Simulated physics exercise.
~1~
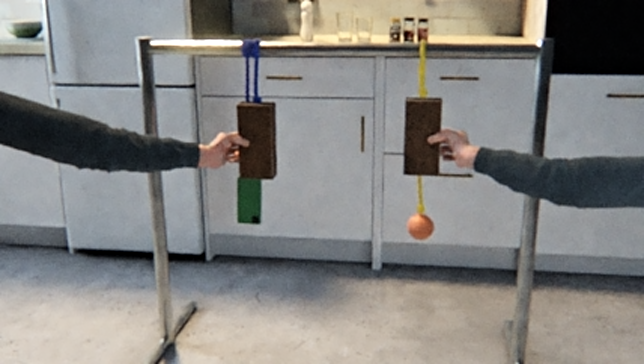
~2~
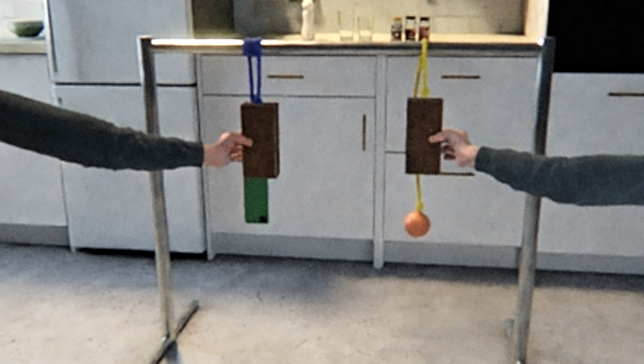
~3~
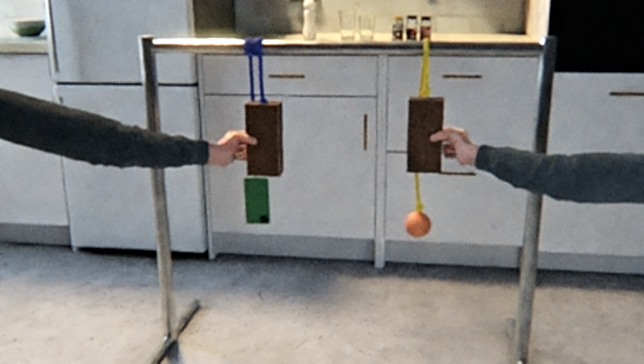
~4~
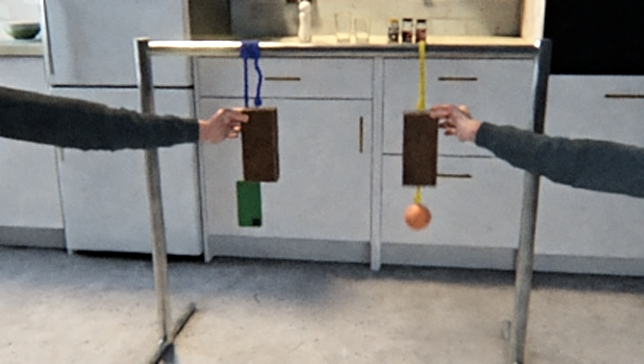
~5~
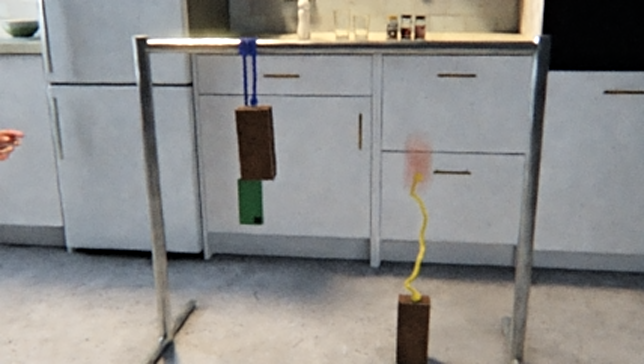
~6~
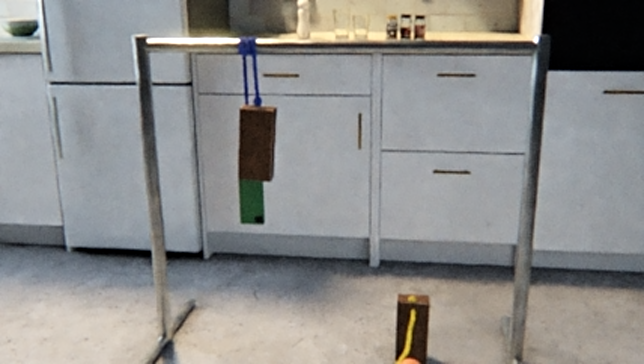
We see two hands steadying bricks hung from a metal bar by blue and yellow ropes, then letting go. The left brick stays hanging with a green block below it, while the right brick drops to the floor, its rope and orange ball following it down.
